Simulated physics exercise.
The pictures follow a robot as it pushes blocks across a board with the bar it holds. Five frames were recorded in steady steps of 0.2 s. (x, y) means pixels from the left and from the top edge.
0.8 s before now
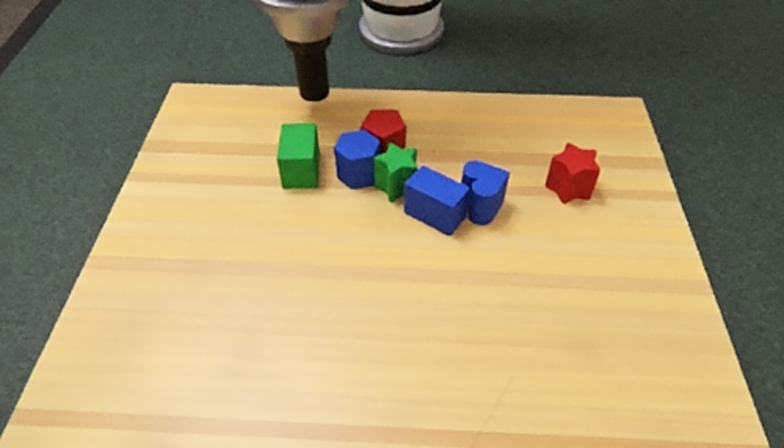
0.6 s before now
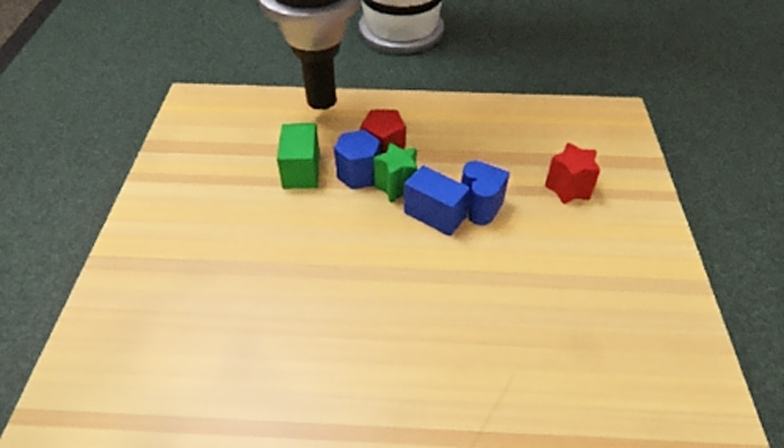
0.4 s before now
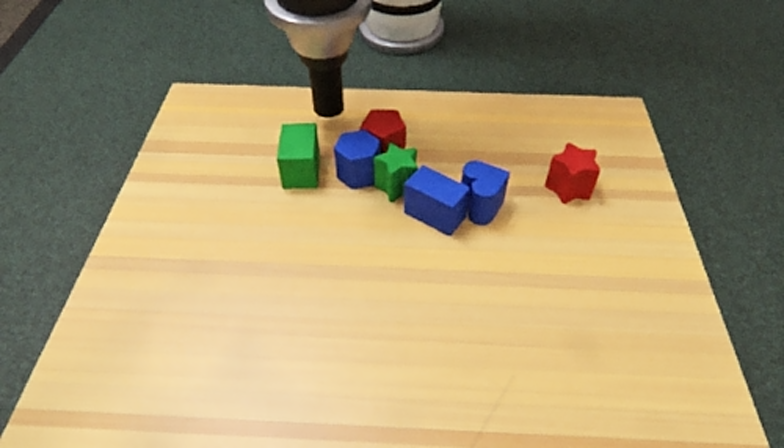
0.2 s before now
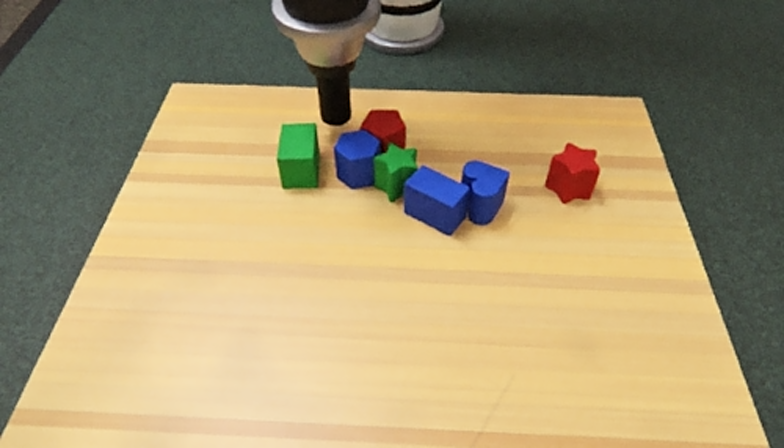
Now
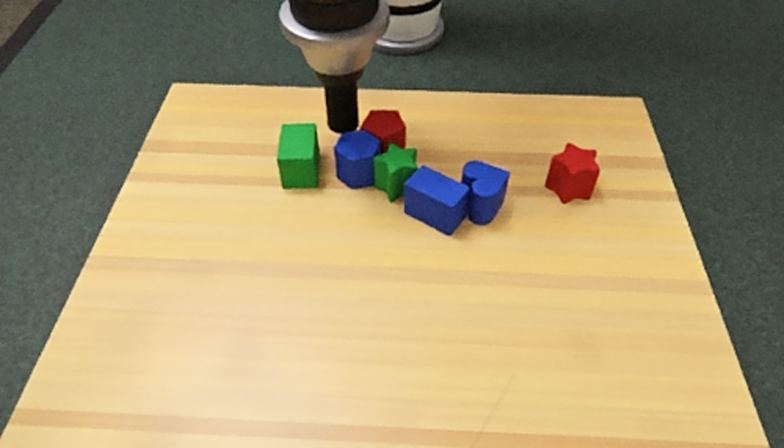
A robot arm moves its dark tip slightly right and down toward the still blocks.
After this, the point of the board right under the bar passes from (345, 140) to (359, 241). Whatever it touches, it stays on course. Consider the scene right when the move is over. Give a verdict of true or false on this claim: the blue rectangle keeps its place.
False
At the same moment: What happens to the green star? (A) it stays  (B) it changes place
The answer is B.
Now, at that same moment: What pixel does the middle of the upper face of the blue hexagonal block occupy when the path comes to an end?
Roughly at (400, 224).
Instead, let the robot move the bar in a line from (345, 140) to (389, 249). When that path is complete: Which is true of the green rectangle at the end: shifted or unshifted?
It holds its position.
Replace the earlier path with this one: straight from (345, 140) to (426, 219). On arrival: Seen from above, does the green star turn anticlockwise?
I'd say yes.
On the path given first. One third of the way, bar (347, 155); blue hexagonal block (363, 164); green star (403, 164), turned 35° anticlockwise; blue rectangle (442, 186).
Two thirds of the way, bar (352, 189); blue hexagonal block (378, 196), turned 40° anticlockwise; green star (404, 171), turned 80° anticlockwise; blue rectangle (454, 189); blue heart block (489, 177), turned 15° anticlockwise.
At the end, bar (358, 226); blue hexagonal block (400, 224), turned 80° anticlockwise; green star (404, 171), turned 80° anticlockwise; blue rectangle (454, 189); blue heart block (489, 177), turned 15° anticlockwise.
